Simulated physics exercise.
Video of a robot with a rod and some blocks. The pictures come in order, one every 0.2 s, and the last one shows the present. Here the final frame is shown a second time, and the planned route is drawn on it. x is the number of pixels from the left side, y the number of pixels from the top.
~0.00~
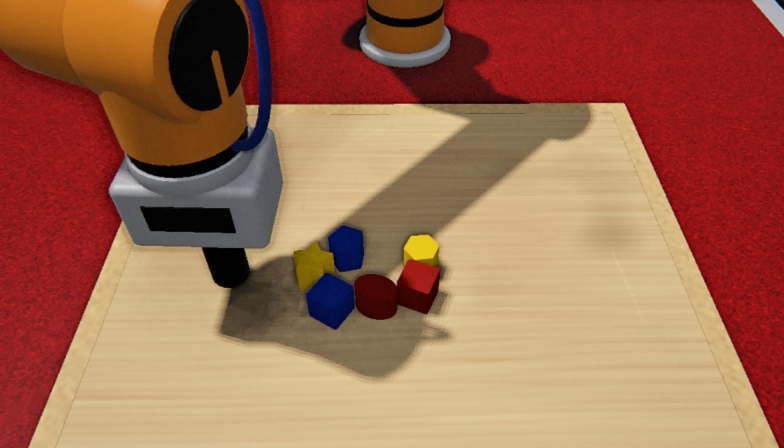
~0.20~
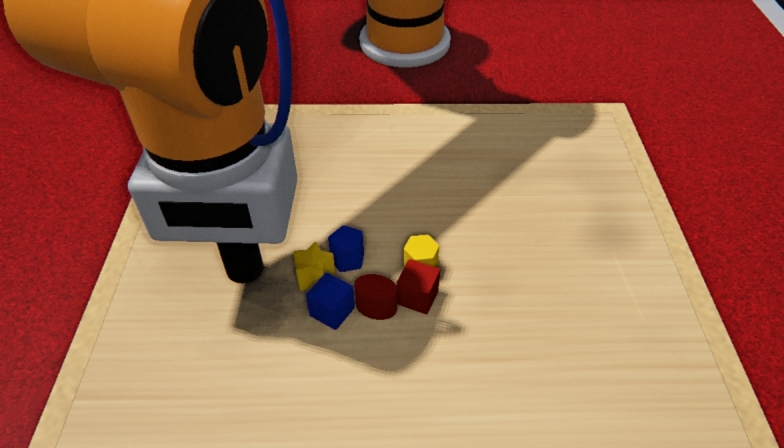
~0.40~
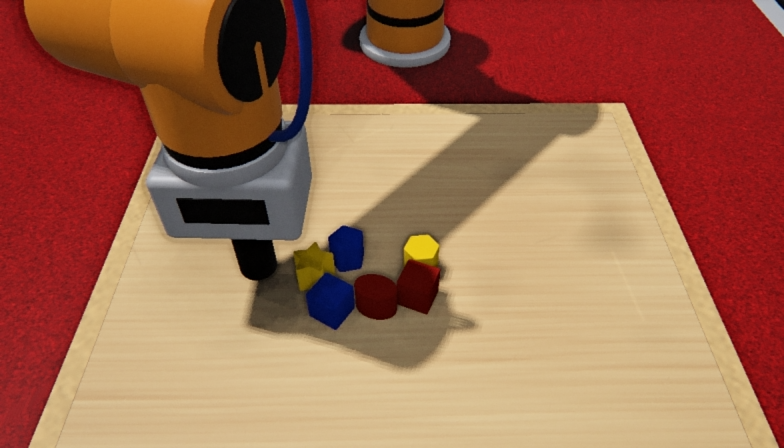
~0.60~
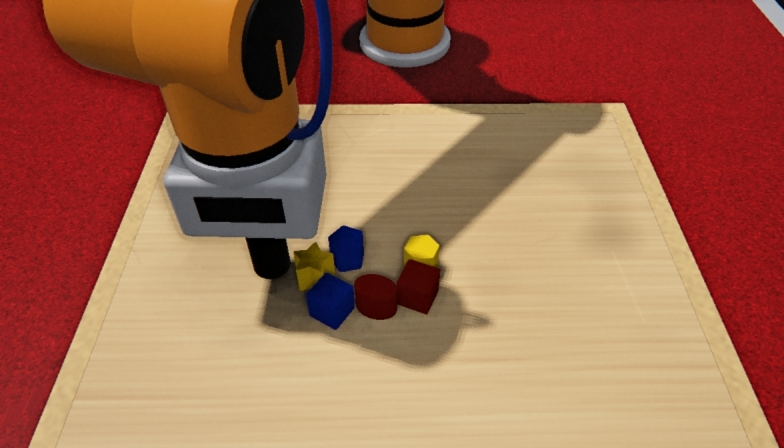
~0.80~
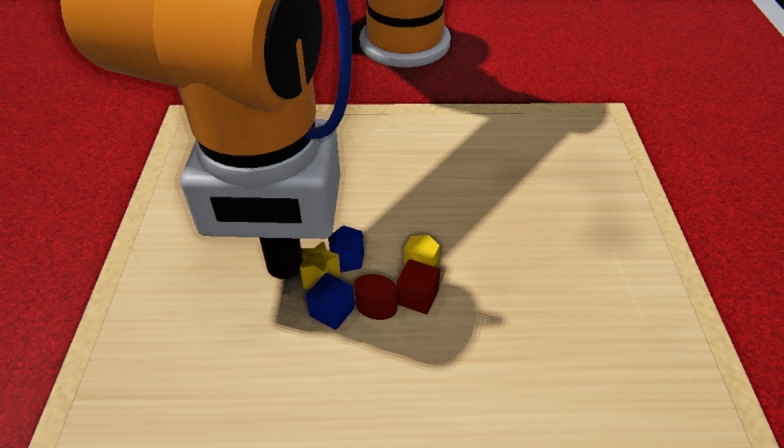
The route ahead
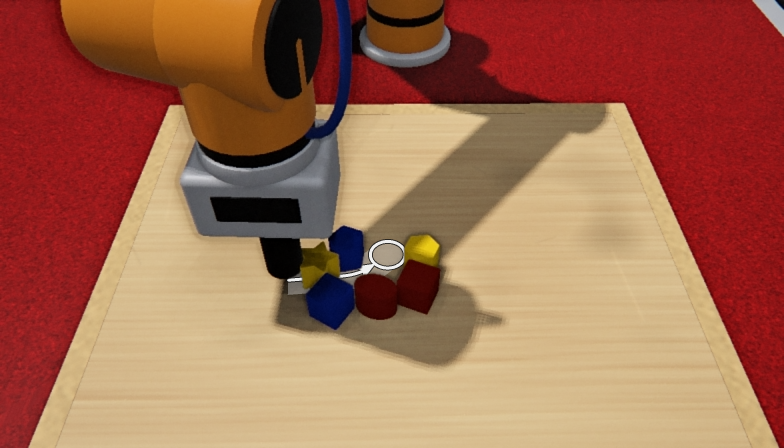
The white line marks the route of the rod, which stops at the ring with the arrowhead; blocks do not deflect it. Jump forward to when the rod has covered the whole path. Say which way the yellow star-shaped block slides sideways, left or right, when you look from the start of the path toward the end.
It shifts to the right.
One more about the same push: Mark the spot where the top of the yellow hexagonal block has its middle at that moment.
If I read the scene right, the answer is (445, 244).
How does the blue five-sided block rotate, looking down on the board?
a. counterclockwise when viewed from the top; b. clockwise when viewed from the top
a
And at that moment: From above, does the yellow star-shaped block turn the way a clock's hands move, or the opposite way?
Looking down, my answer is that the yellow star-shaped block rotates clockwise.
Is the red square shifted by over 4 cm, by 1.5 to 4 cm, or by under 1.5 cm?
It slides not even 1.5 cm.
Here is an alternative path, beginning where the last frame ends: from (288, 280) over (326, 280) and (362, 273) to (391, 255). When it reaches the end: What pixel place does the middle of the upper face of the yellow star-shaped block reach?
The spot you're after is about (417, 247) in the image.
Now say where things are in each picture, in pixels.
In the first frame, rod's lower end (232, 274); yellow star-shaped block (312, 257); blue five-sided block (346, 238); red square (419, 276); yellow hexagonal block (422, 247).
In the second frame, rod (245, 270); blocks still.
In the third frame, rod (259, 267); blocks still.
In the fourth frame, rod (272, 265); blocks still.
In the fifth frame, rod (285, 265); yellow star-shaped block (317, 256); blue five-sided block (346, 238); red square (419, 276); yellow hexagonal block (422, 247).
Drawn move, from (288, 280) by way of (325, 277) and (360, 272) to (388, 255).
What follows on the original path. One third of the way, rod (324, 263); yellow star-shaped block (356, 253); blue five-sided block (375, 232), turned 15° anticlockwise.
Two thirds of the way, rod (360, 257); yellow star-shaped block (393, 251); blue five-sided block (396, 224), turned 55° anticlockwise; yellow hexagonal block (428, 245).
At the end, rod (388, 239); yellow star-shaped block (414, 247), turned 40° clockwise; blue five-sided block (410, 213), turned 60° anticlockwise; red square (422, 276); yellow hexagonal block (445, 244).
